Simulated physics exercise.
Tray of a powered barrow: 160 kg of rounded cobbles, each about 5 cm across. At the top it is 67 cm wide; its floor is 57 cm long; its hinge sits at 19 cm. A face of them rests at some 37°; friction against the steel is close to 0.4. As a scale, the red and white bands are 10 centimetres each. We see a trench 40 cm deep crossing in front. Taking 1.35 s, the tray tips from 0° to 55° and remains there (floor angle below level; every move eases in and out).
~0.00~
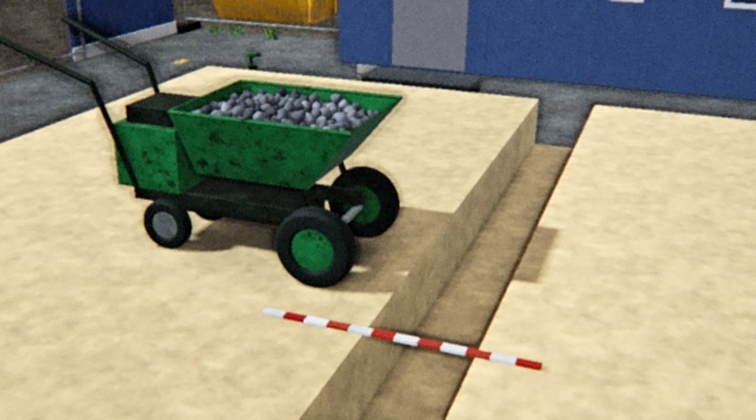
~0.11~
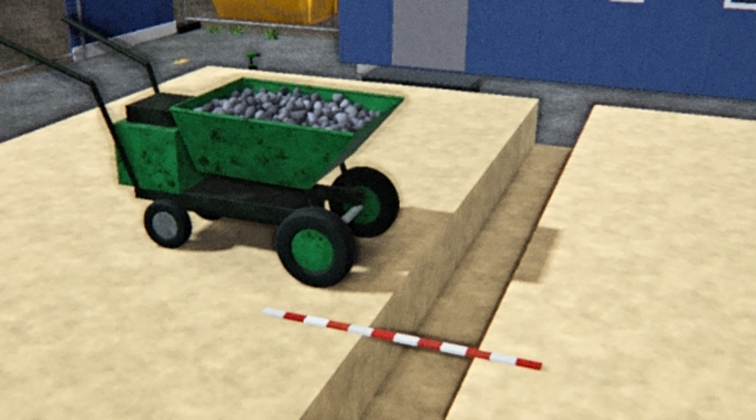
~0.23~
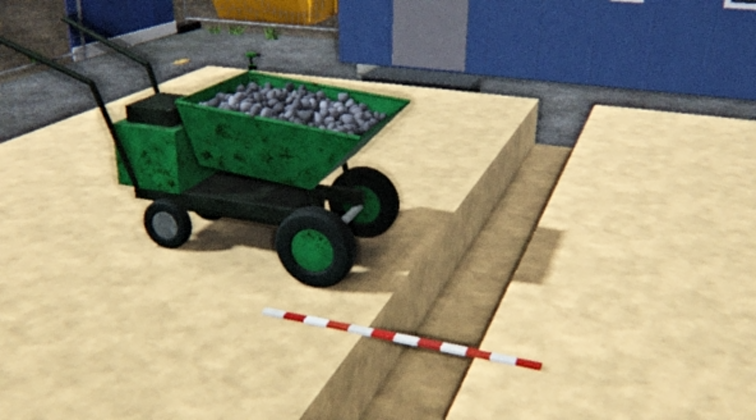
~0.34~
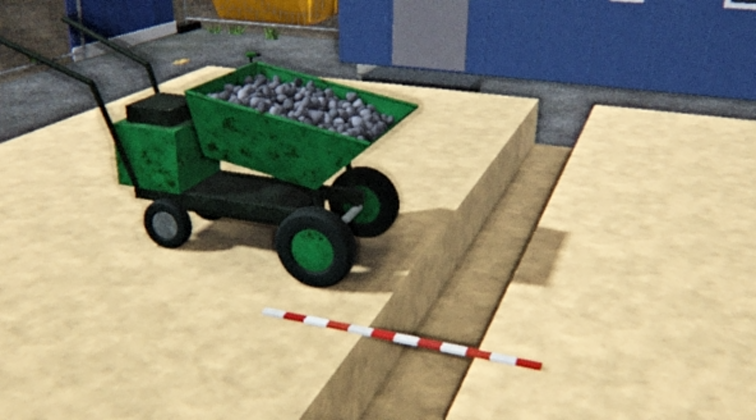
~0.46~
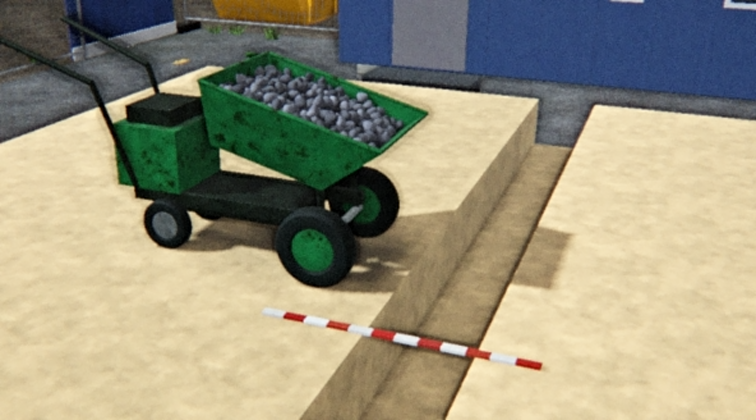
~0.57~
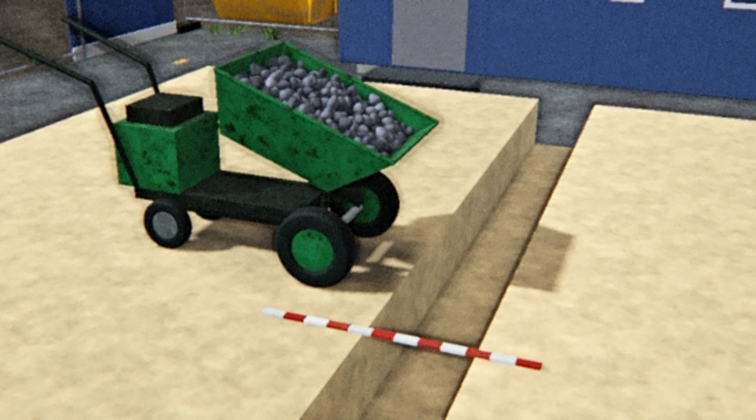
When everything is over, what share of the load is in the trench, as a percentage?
Close to 48 in a hundred.
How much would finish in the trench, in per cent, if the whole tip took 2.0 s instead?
In that case, around 50%.
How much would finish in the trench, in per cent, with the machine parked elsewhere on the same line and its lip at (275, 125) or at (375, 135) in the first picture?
Near 50 per cent from the first place, 35 from the second.
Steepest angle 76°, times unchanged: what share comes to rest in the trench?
Trench share: Approx. 65%.
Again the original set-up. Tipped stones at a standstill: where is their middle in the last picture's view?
Middle at around (479, 346), I'd say.
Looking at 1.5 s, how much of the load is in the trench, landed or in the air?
I'd say near 10 per cent at that time.
After 1.0 s the floor is at 46°; 100 % in the tray; the foremost stones are at (426, 189).
After 1.5 s the floor is at 55°; 89 % in the tray, 10 % in the trench, 1 % past the trench; the foremost stones are at (513, 281).
After 1.8 s the floor is at 55°; 67 % in the tray, 24 % in the trench, 9 % past the trench; the foremost stones are at (589, 282).
After 3.8 s the floor is at 55°; 41 % in the tray, 48 % in the trench, 11 % past the trench; the foremost stones are at (651, 300).
